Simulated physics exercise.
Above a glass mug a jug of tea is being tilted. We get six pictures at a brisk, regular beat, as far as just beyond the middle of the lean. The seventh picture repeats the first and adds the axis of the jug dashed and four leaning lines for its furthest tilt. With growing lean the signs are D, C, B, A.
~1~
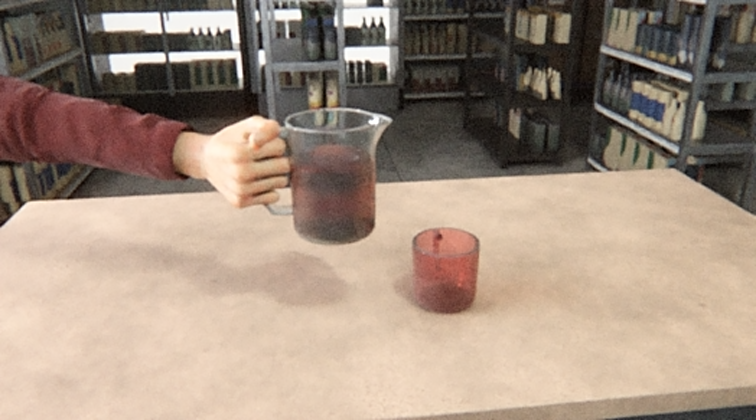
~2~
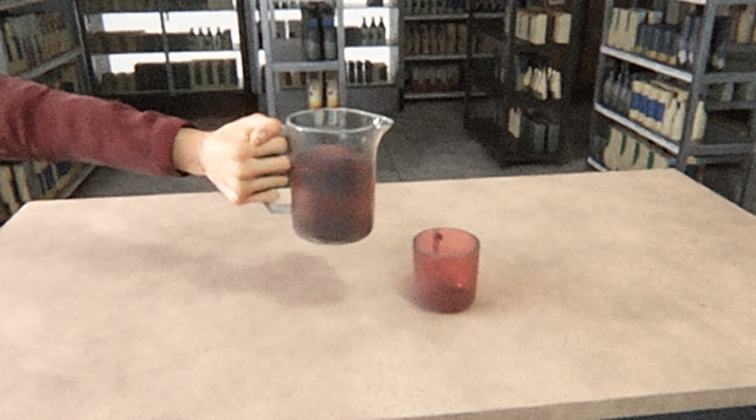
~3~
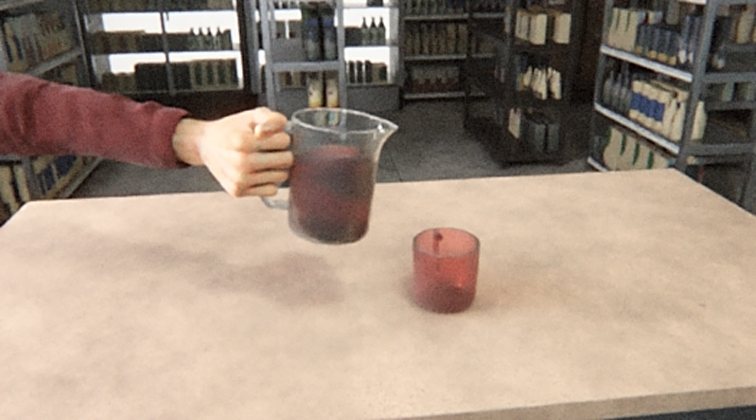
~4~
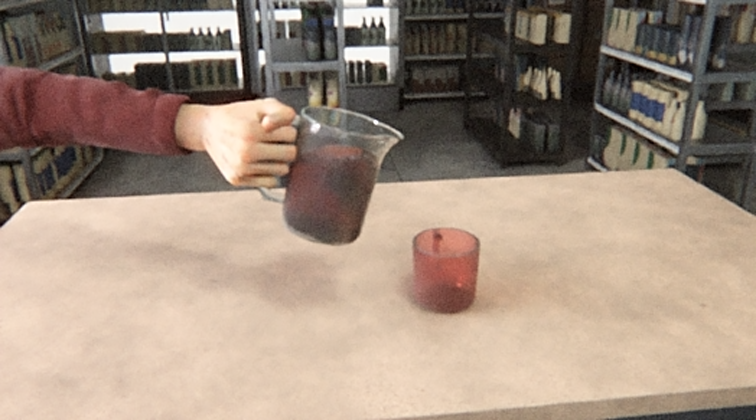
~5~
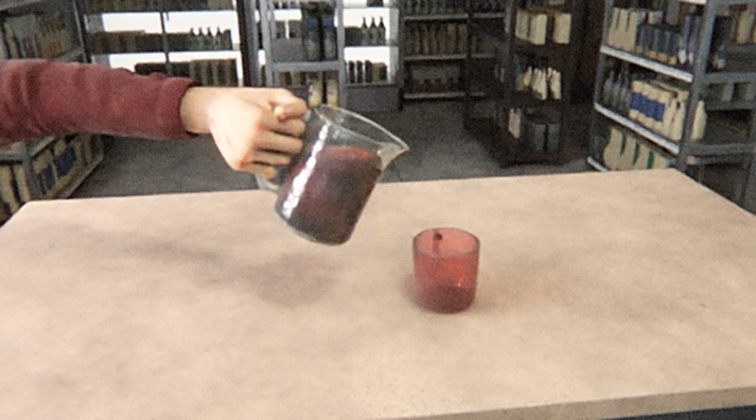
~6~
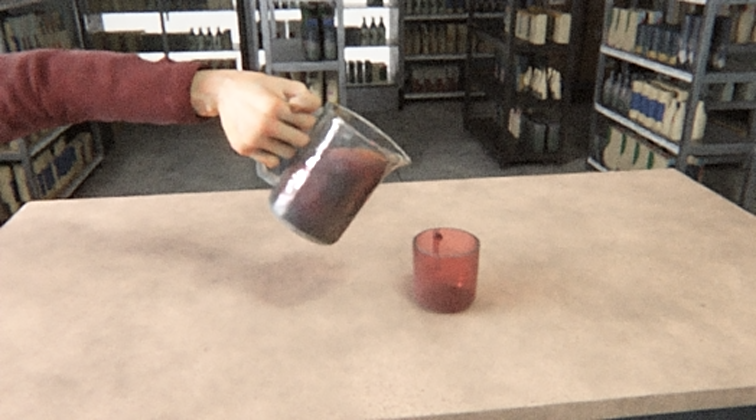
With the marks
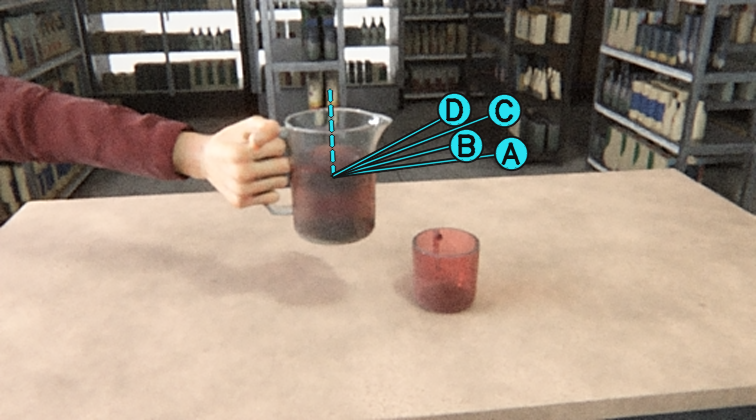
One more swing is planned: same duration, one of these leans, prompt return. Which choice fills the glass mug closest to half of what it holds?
Take D.
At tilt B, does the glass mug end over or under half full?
Over.
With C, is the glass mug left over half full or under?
Over half.
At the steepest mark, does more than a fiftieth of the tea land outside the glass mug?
Yes.
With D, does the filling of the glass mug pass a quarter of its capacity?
Yes, it does.
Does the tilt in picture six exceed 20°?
Yes, it does.
In cyan, A at (494, 155); B at (449, 146); C at (488, 116); D at (440, 119).
If A is chosen, the glass mug is filled to the brim; 17 % of the tea is spilt.
If B is chosen, the glass mug ends with about 96 % of what it can hold; 5 % of the tea is spilt.
If C is chosen, the glass mug ends with about 77 % of what it can hold.
If D is chosen, the glass mug ends with about 53 % of what it can hold.
